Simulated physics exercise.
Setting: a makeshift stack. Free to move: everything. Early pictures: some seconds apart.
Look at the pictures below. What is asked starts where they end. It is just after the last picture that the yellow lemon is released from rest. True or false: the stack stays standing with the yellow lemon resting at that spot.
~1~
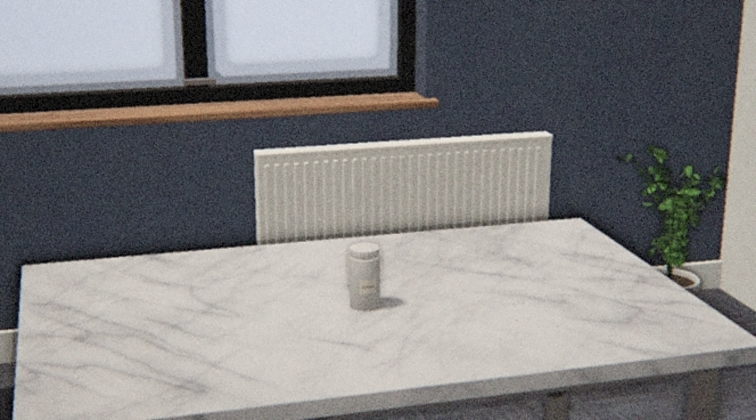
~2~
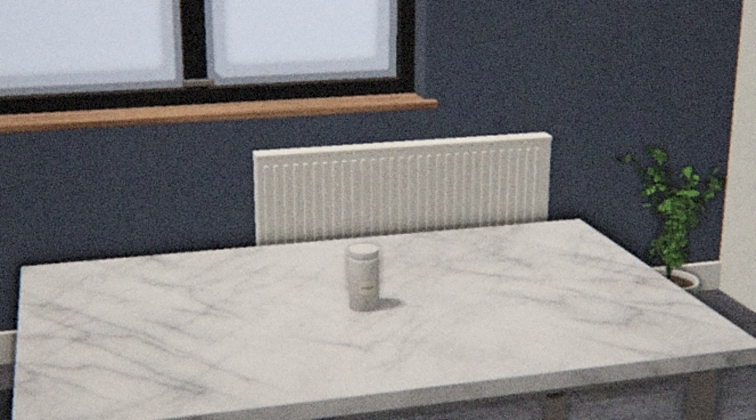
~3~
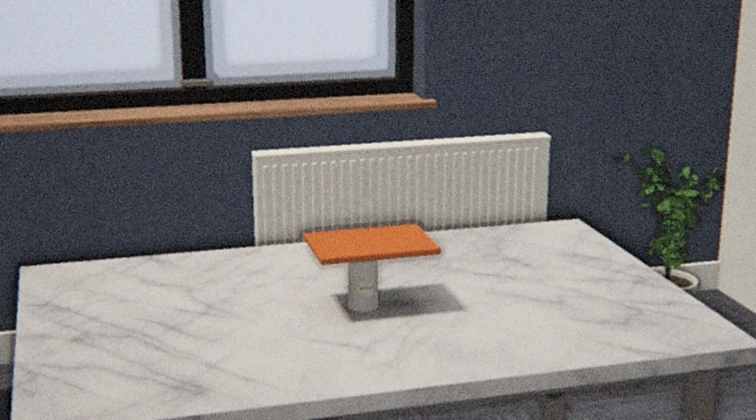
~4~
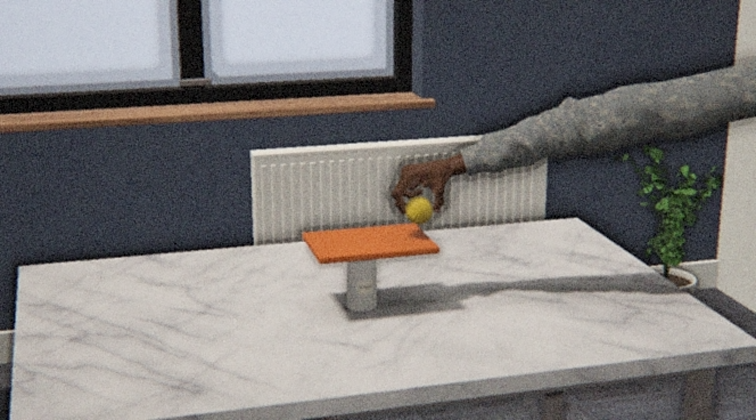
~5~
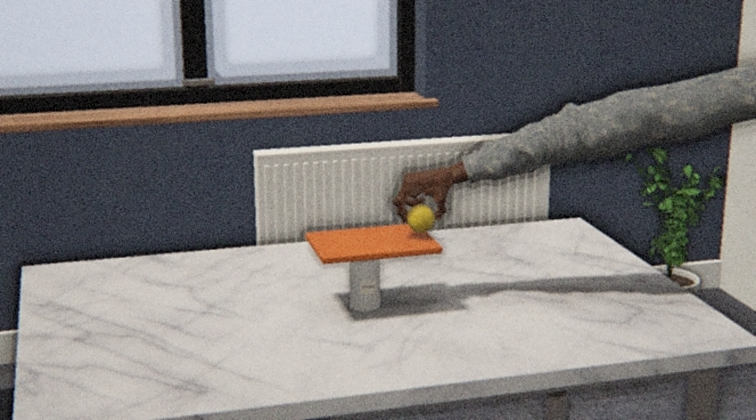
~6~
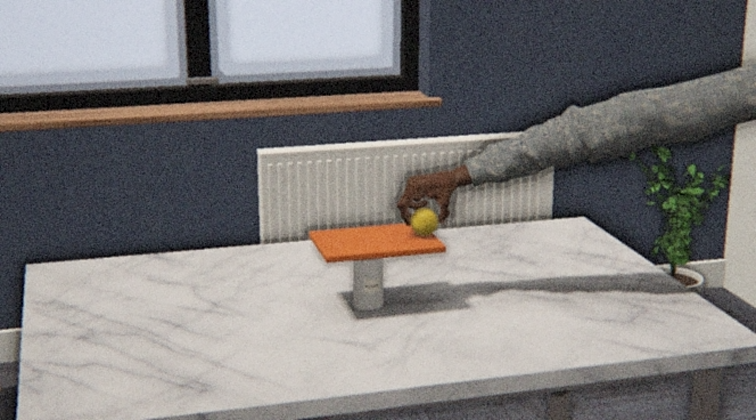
False.
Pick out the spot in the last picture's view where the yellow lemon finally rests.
End position: Approximately (429, 288).
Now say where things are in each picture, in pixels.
The last thing is not in view yet, in the first picture.
The last thing is not in view yet, in the second picture.
The last thing is not in view yet; orange lid (371, 244), in the third picture.
Still above its spot; yellow lemon (419, 211); orange lid (370, 243), in the fourth picture.
Still above its spot; yellow lemon (421, 219); orange lid (373, 243), in the fifth picture.
Set down, still held; yellow lemon (424, 222); orange lid (376, 242), in the sixth picture.
Then, 0.30 s on from there, yellow lemon now fallen; orange lid turned 52° from how it was put.
Then, 0.40 s on from there, orange lid on its side.
Then, 0.60 s on from there, yellow lemon resting near (427, 288).
Then, 0.80 s on from there, orange lid now fallen.
In the end, fallen, orange lid and yellow lemon; white jar unmoved. At the end, from the last picture's camera, yellow lemon near (430, 289). The stack comes apart.
